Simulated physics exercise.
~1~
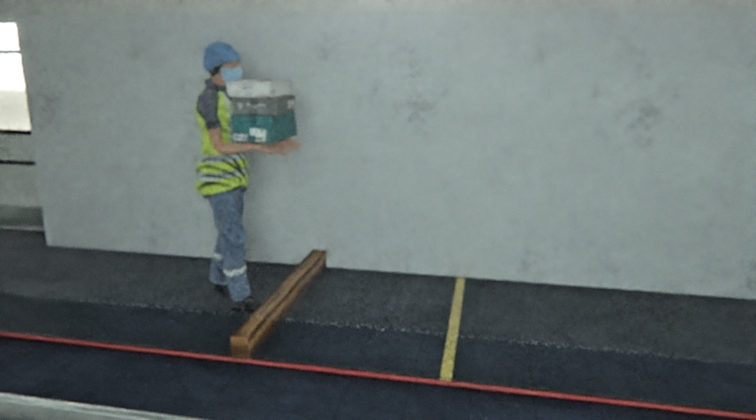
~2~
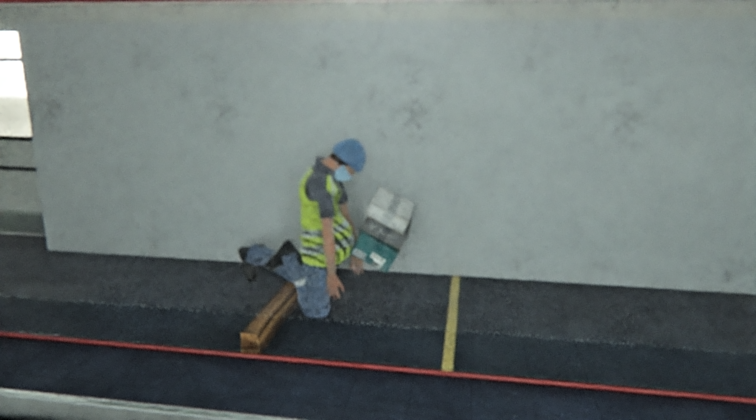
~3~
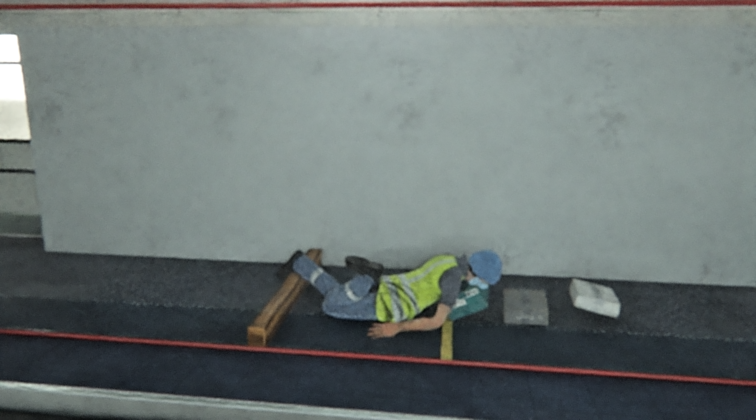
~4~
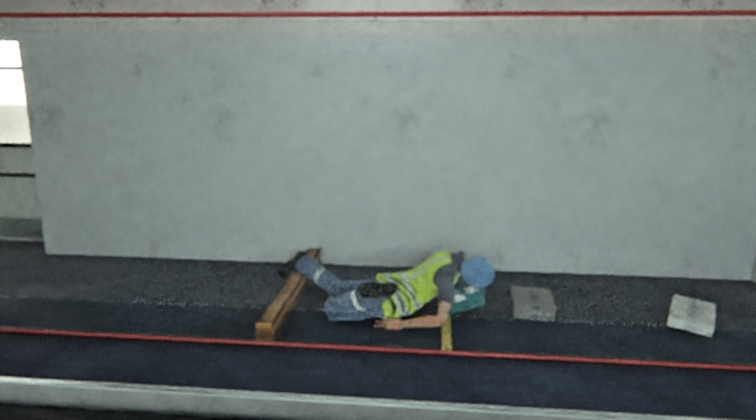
On a dark floor before a plain grey wall, seen from slightly above and to the side, a masked courier in a blue cap and yellow vest carries white, grey and teal parcels stacked in both arms. A low wooden rail lies at the feet, with a yellow line farther right. The courier pitches forward over the rail, dropping onto the knees as the stack tips right. The courier then falls flat, and the parcels scatter rightward. At the end the courier lies face down, head and all three parcels beyond the yellow line, the white one farthest.
